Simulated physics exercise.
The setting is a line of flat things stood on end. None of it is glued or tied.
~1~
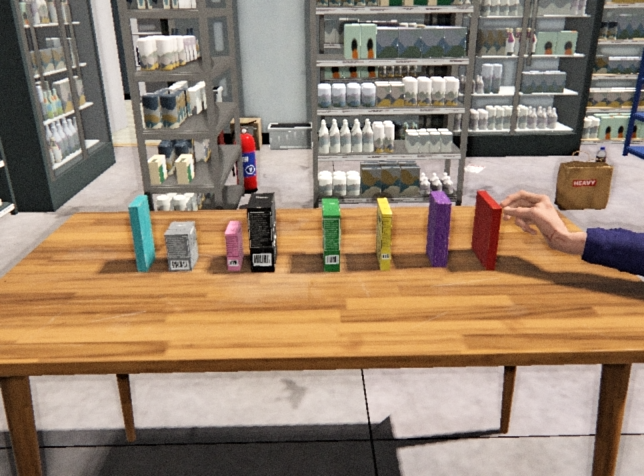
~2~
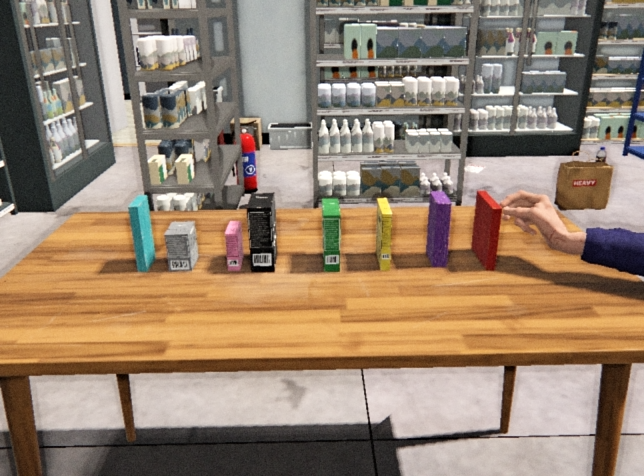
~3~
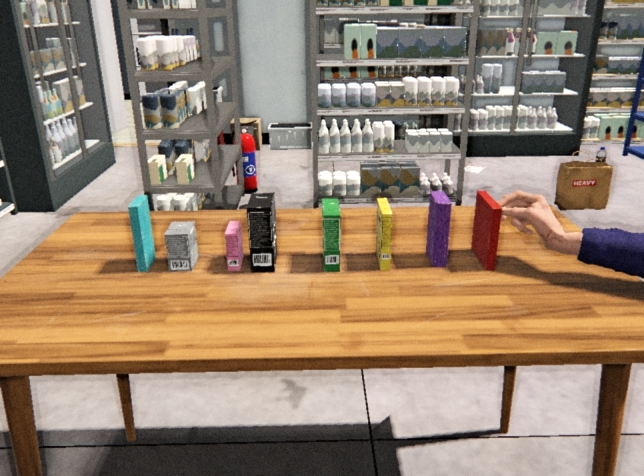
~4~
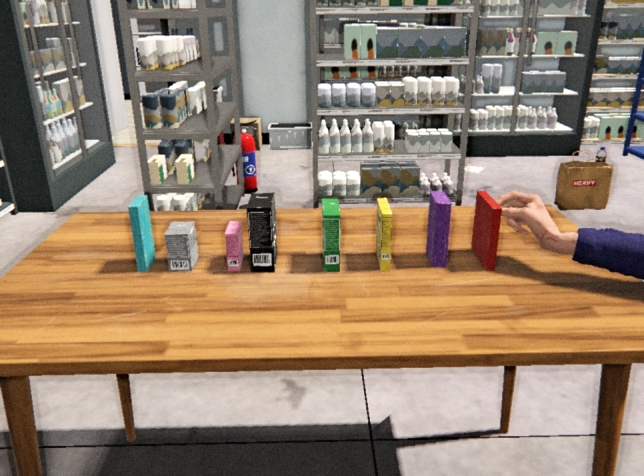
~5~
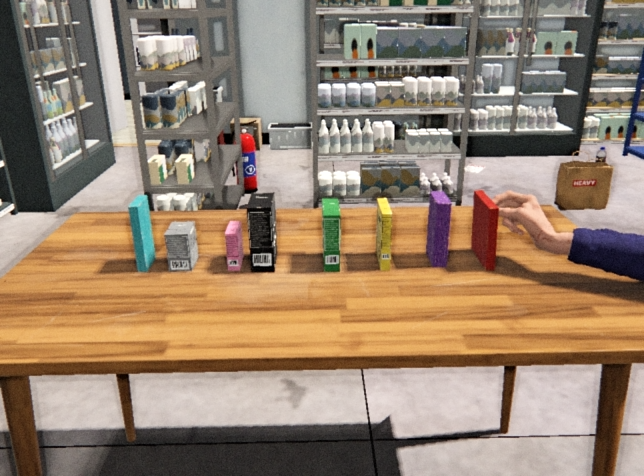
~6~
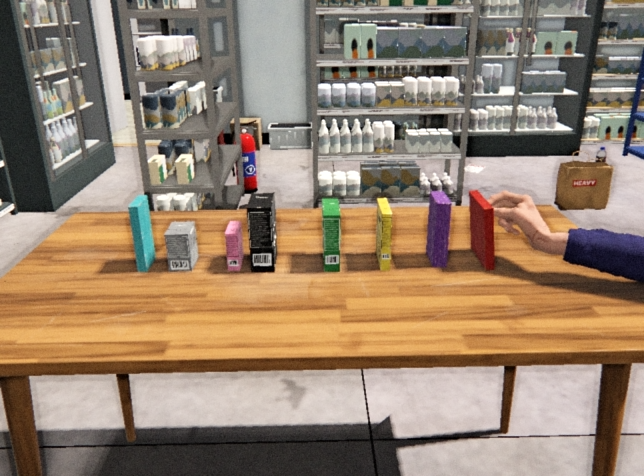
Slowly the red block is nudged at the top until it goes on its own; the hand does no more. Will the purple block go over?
Yes, it goes down.
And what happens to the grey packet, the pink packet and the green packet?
At the end the grey packet is standing, the pink packet has fallen, and the green packet has fallen.
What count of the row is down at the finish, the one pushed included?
Total count - 6.
Then, 0.50 s on from there, red block 66° over; purple block turned 38° from how it was put near (416, 232).
Then, 0.70 s on from there, red block 76° over; purple block on its side near (398, 248); yellow packet turned 69° from how it was put; green packet turned 46° from how it was put.
Then, 0.80 s on from there, red block 76° over; purple block on its side near (398, 248); green packet turned 67° from how it was put; yellow packet turned 73° from how it was put.
Then, 1.10 s on from there, red block 76° over; purple block on its side near (397, 249); green packet on its side; yellow packet on its side.
In the end, toppled on the table, black packet, purple block, yellow packet, pink packet and green packet; grey packet unmoved. At the end, from the last picture's camera, purple block near (398, 249).
